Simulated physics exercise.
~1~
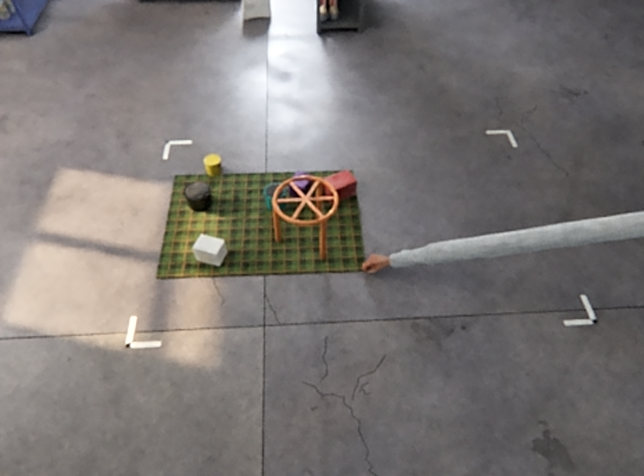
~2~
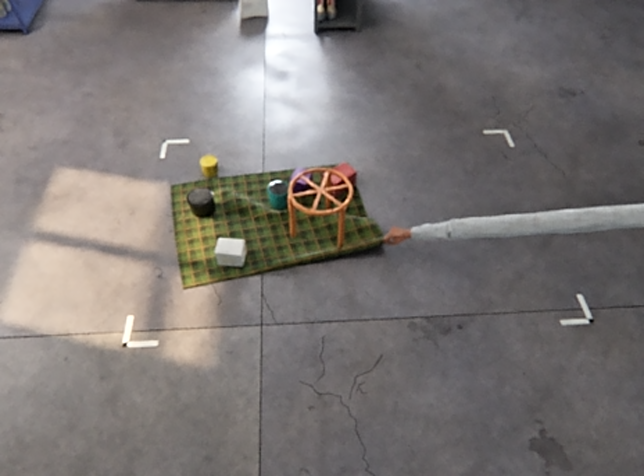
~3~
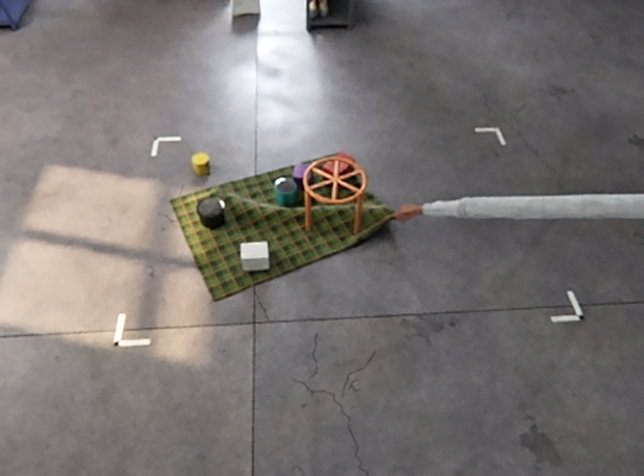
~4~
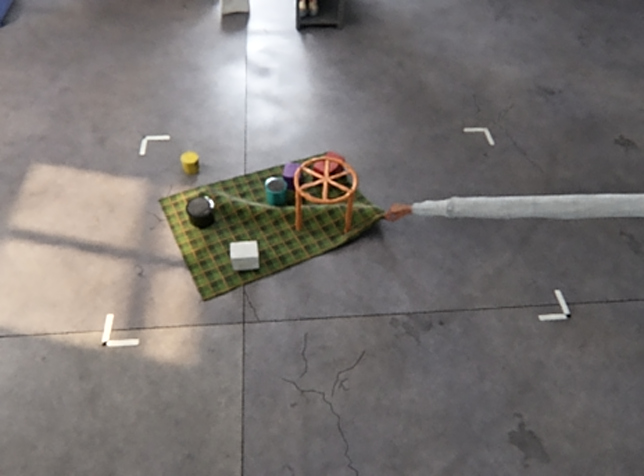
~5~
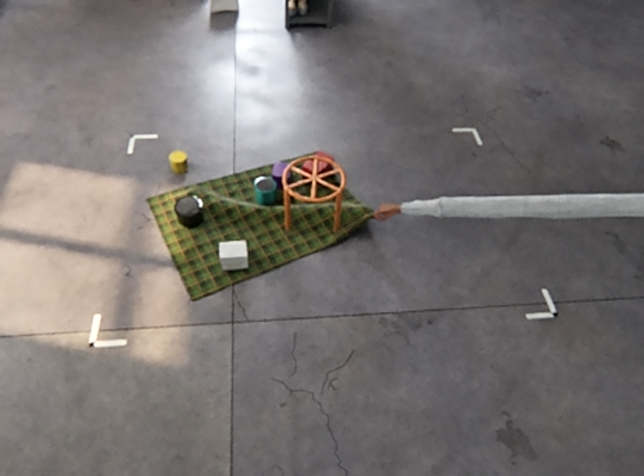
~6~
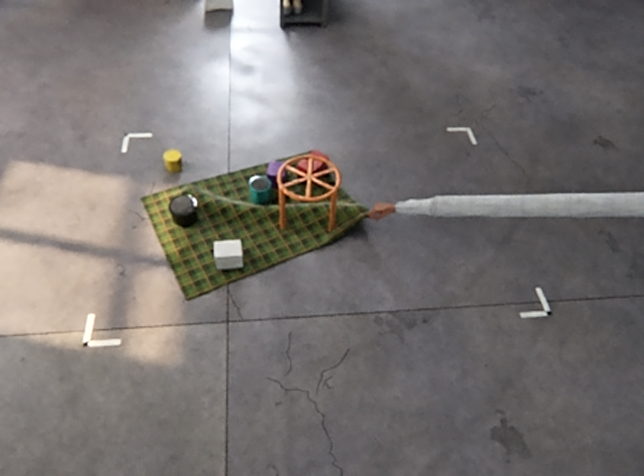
In the video, a long pale-sleeved arm grips the right edge of a green checkered rug and pulls it rightward, turning it askew, carrying along pots, a white box and an orange stool, while the yellow bin stays put and ends up off the rug.
